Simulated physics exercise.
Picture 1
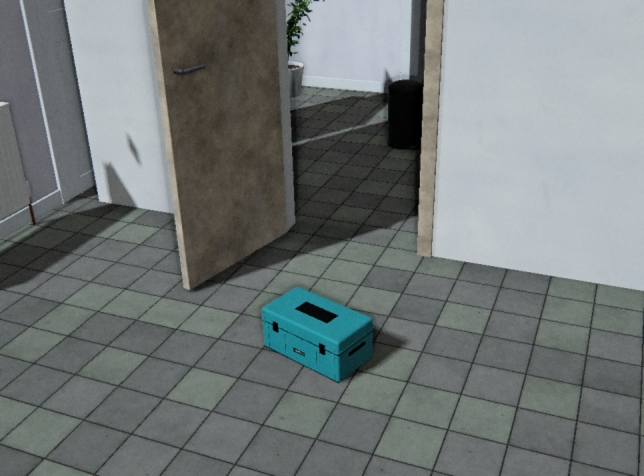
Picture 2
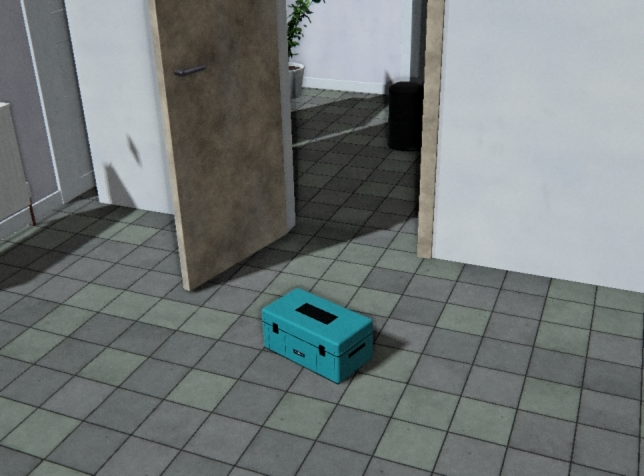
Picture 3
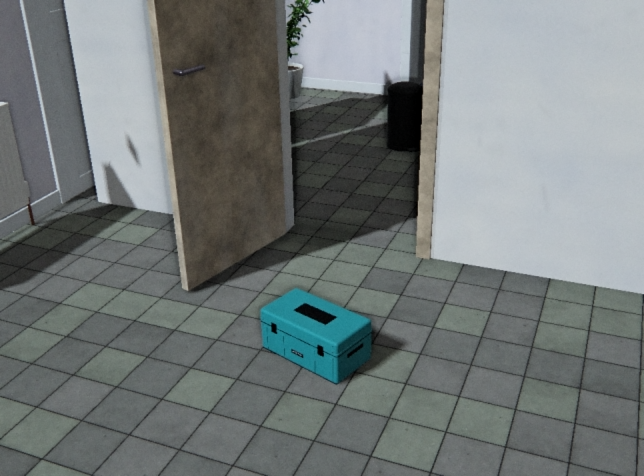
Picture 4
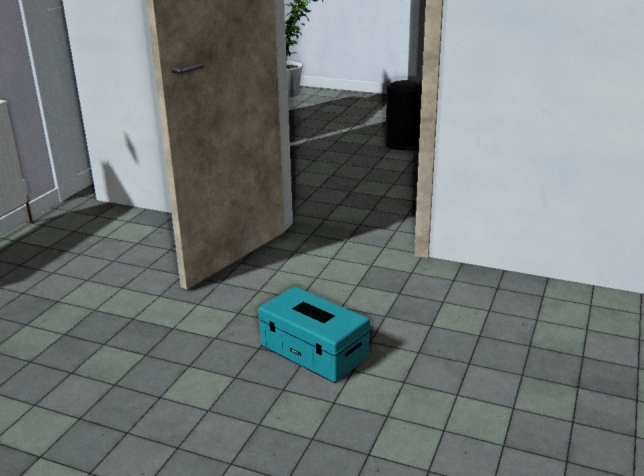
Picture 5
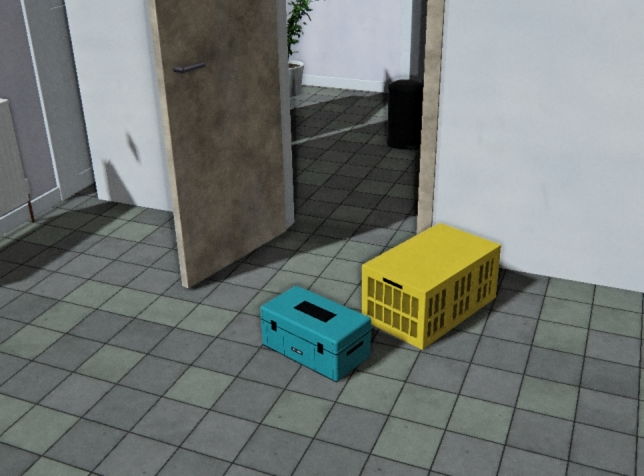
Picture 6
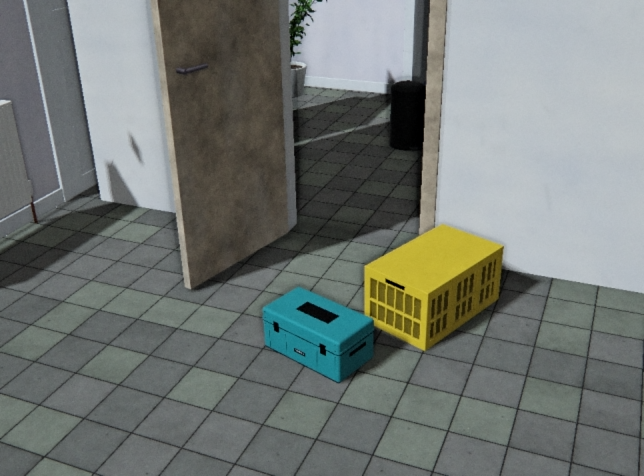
A yellow chest with slotted sides appears to the right of a turquoise toolbox on a tiled floor, between one view and the next, while the toolbox and the wide-open door behind it stay still.
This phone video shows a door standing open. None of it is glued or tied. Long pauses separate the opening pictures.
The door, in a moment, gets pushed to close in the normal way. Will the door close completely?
The attempt works.
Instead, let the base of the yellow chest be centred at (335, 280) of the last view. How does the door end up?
Observation: Afterwards the door is stopped partway.
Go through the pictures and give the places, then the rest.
The first picture shows door wide open and still; turquoise toolbox (317, 332).
The second picture shows door wide open and still; turquoise toolbox (317, 334).
The third picture shows door wide open and still; turquoise toolbox (316, 334).
The fourth picture shows door wide open and still; turquoise toolbox (314, 332).
The fifth picture shows door wide open and still; turquoise toolbox (315, 331).
The sixth picture shows door wide open and still; yellow chest (434, 283); turquoise toolbox (318, 333).
Then, 0.70 s after the last picture, open by 86°.
Then, 1.30 s after the last picture, open by 60°.
Then, 1.80 s after the last picture, open by 38°.
Then, 2.40 s after the last picture, open by 12°.
At rest, open by 0°; both in place. Seen from the same camera at the end, yellow chest near (434, 283).
